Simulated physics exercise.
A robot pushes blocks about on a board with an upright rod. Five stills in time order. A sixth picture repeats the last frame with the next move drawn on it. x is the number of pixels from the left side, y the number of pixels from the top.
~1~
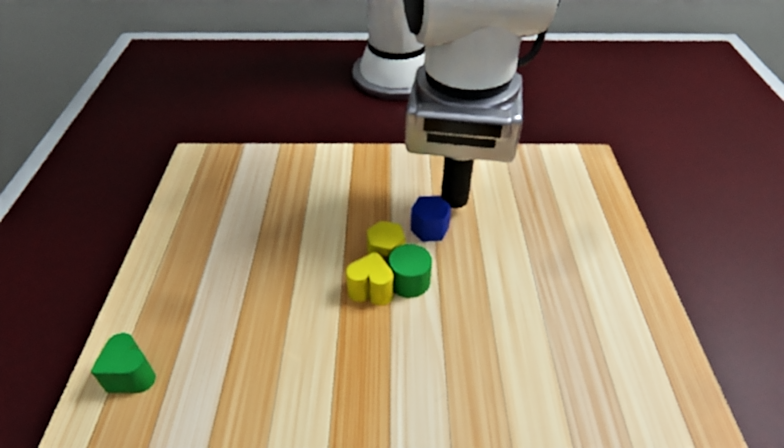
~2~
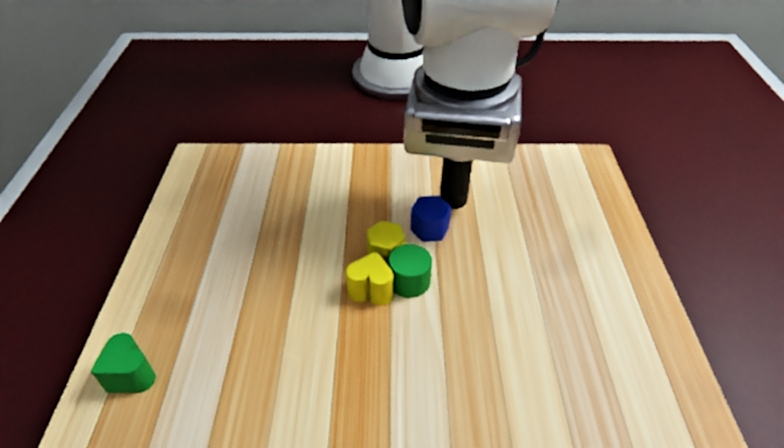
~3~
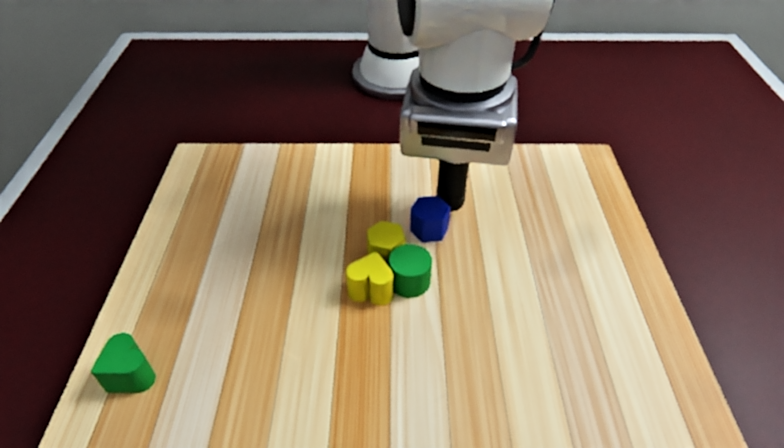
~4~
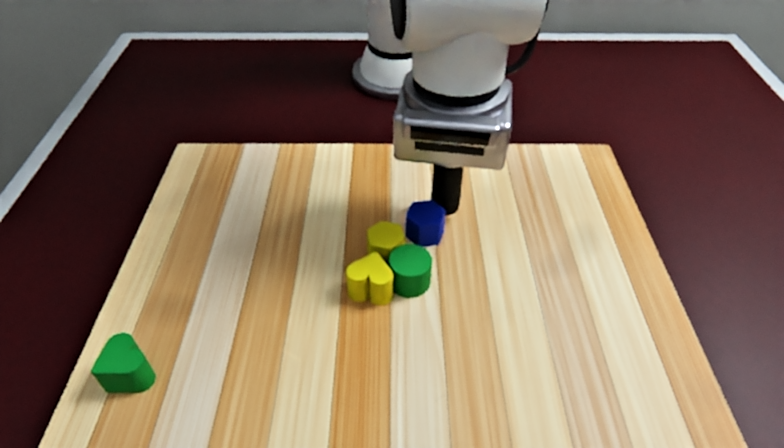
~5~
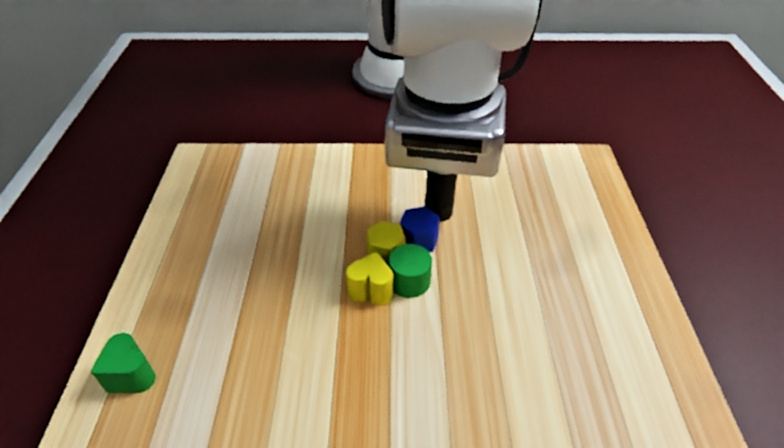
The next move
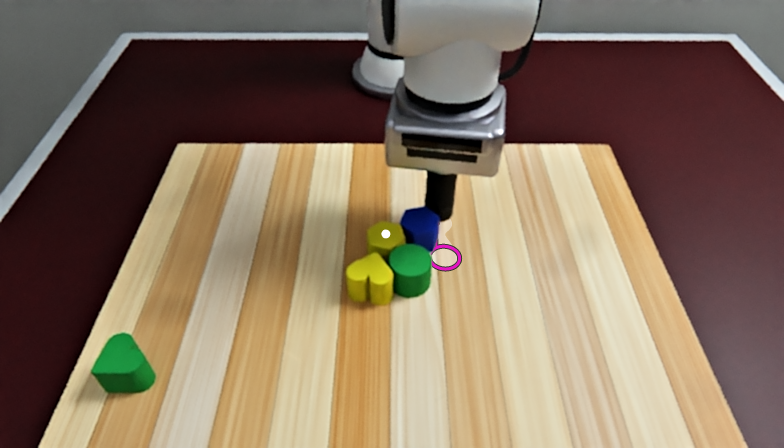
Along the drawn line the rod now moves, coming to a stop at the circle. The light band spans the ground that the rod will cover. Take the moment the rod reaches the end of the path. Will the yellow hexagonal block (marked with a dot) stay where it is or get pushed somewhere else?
It will be nudged away from its spot.
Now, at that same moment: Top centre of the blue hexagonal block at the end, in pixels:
For the centre of its top, I'd go with (406, 231).
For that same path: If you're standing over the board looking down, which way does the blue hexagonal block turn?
Rotation: Clockwise.
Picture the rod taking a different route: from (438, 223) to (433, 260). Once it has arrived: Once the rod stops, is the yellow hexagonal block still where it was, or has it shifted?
Shifted.
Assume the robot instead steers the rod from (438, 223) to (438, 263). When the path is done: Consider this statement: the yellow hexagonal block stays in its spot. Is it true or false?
This is false.
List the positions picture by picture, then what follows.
The first picture shows rod's lower end at (454, 200); yellow heart-shaped block at (370, 269); yellow hexagonal block at (386, 234); green round block at (411, 259); blue hexagonal block at (431, 207).
The second picture shows rod at (453, 201); blocks still.
The third picture shows rod at (450, 203); blocks still.
The fourth picture shows rod at (445, 207); blue hexagonal block at (426, 212).
The fifth picture shows rod at (438, 213); yellow heart-shaped block at (370, 269); yellow hexagonal block at (386, 234); green round block at (411, 259); blue hexagonal block at (420, 219).
Drawn move, from (438, 223) through (430, 233) and (436, 245) to (444, 257); the dot is on the yellow hexagonal block.
The first path, step by step. Halfway along, rod at (433, 230); yellow heart-shaped block at (367, 273), turned 15° anticlockwise; yellow hexagonal block at (370, 241); green round block at (409, 262); blue hexagonal block at (406, 231), turned 20° clockwise.
At the end, rod at (446, 248); yellow heart-shaped block at (367, 273), turned 15° anticlockwise; yellow hexagonal block at (370, 241); green round block at (409, 262); blue hexagonal block at (406, 231), turned 20° clockwise.
